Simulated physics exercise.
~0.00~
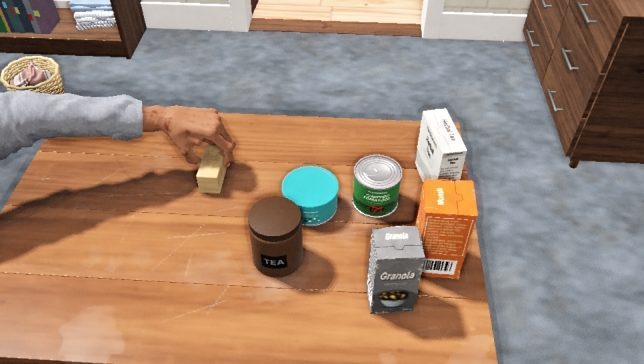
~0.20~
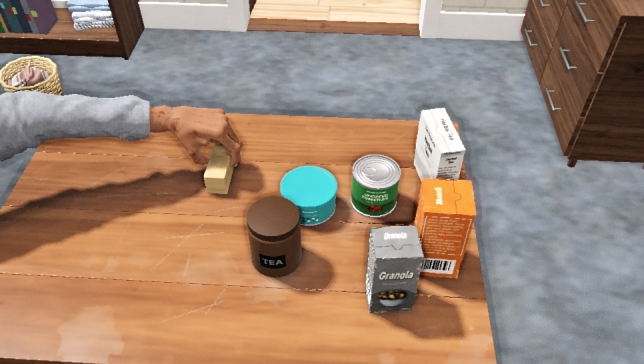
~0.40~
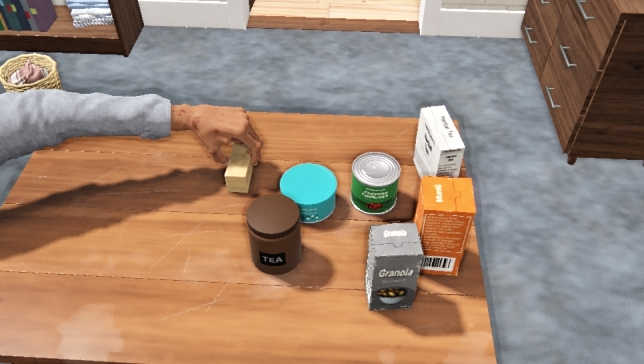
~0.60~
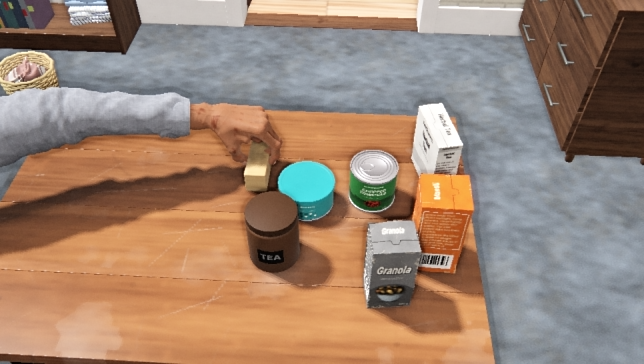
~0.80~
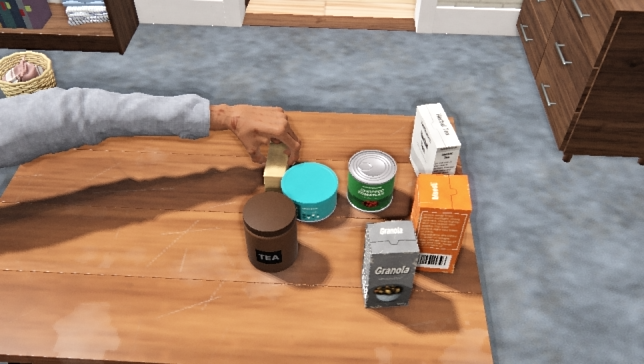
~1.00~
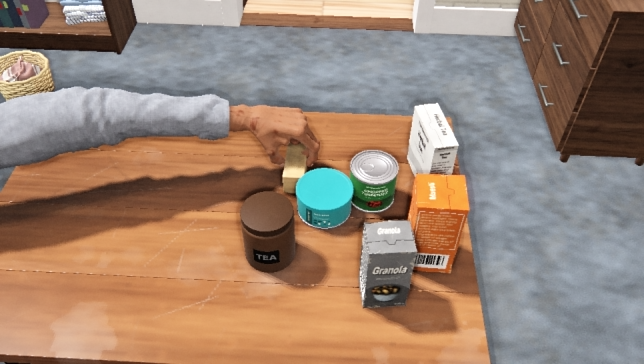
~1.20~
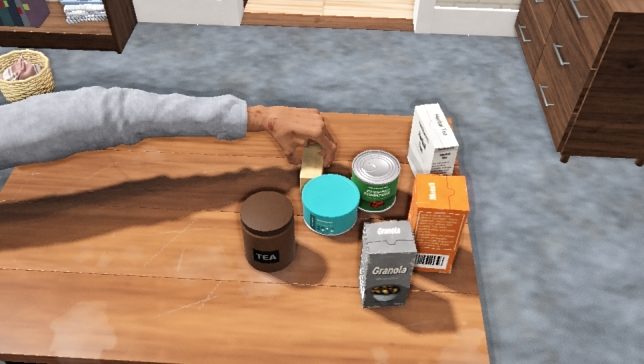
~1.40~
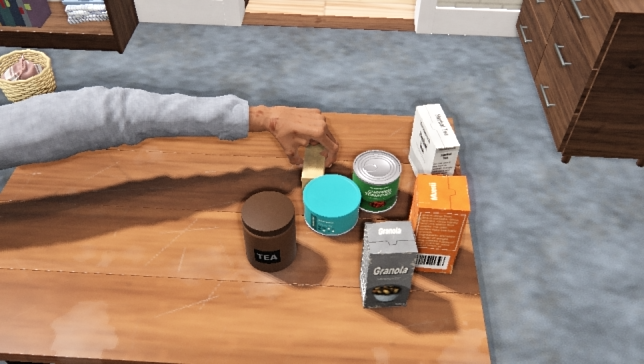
On a wooden tabletop crowded with jars, tins and cartons, a hand slowly slid a small block rightward until it nudged the turquoise tub right and slightly nearer, leaving it upright beside the green tin while the brown jar stayed put.
